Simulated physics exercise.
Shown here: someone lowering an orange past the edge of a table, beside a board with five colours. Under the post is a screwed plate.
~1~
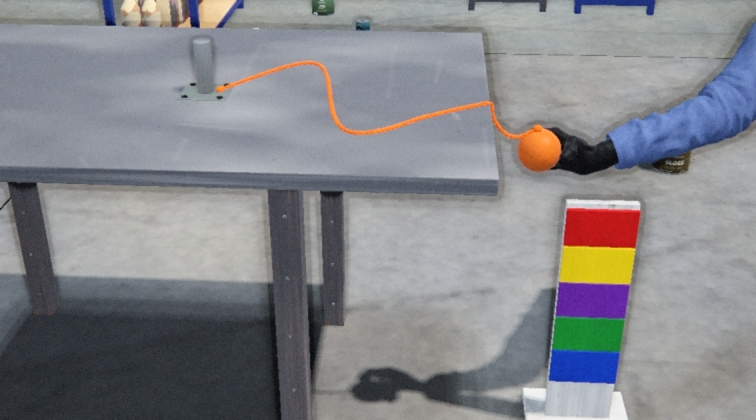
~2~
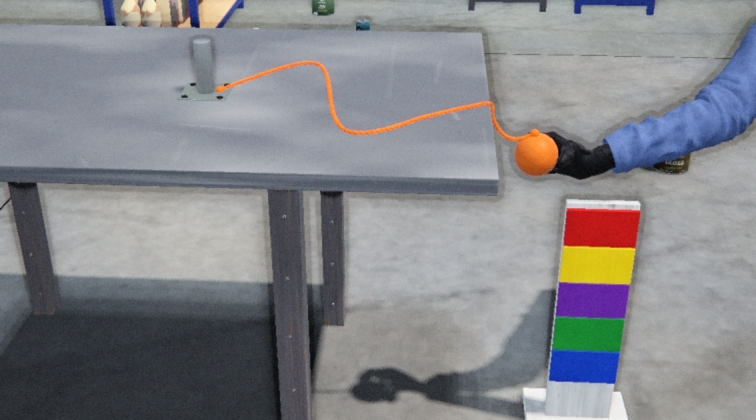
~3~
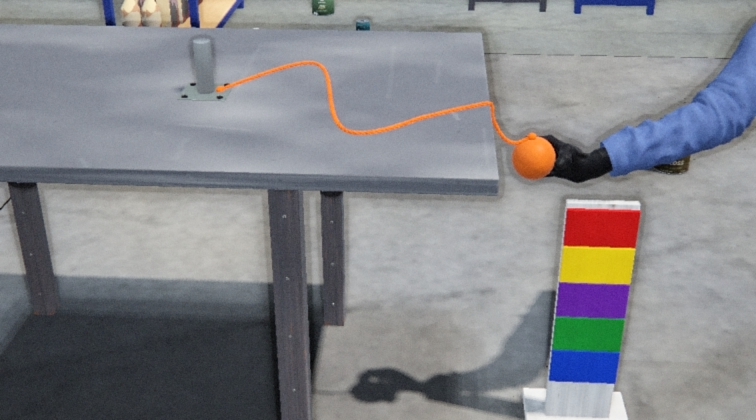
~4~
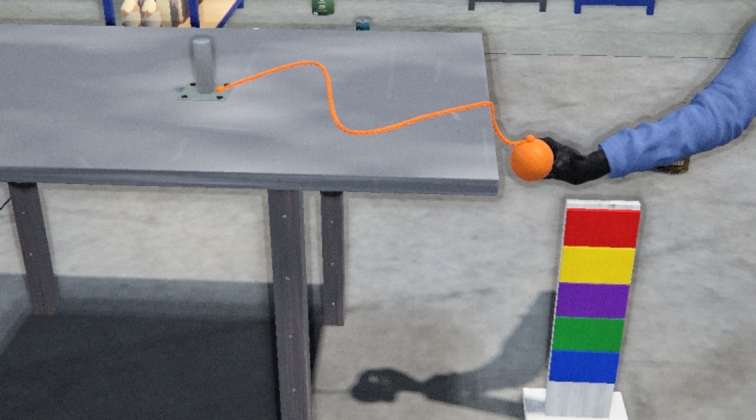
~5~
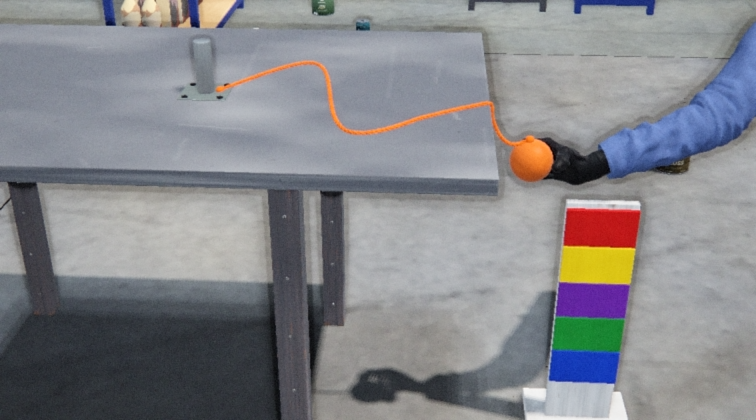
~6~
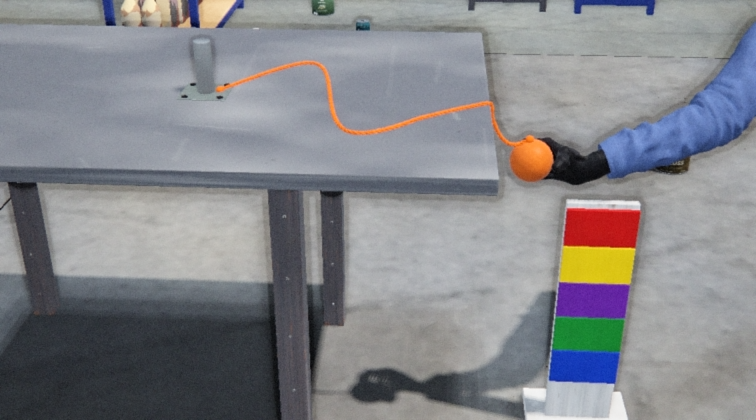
An orange ball, held by a black-gloved hand beside a table's edge, shifts slightly down and left, then stays nearly still; its orange cord lies curved across the tabletop from a metal post, near a five-coloured board.
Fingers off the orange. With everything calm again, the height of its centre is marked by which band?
By the blue band.
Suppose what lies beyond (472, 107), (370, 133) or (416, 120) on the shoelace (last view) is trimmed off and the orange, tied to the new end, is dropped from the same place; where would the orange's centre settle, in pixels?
The pixels come out at around (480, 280), (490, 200) and (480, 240), one per try.
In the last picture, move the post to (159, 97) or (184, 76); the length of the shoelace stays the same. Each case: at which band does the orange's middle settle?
Trial 1 - green; trial 2 - green.
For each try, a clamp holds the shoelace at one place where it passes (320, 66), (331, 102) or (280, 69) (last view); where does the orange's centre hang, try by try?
The pixel places are (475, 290), (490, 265) and (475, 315), one per try.
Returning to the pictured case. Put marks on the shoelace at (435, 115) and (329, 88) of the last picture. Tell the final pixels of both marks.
End: (476, 225) and then (429, 90).
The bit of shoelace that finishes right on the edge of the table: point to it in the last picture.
Location: About (332, 110).
A little later, orange near (475, 300); level with green.
Next, orange near (466, 331); level with blue.
When it is over, orange near (466, 342); level with blue. Its middle rests at the blue band.
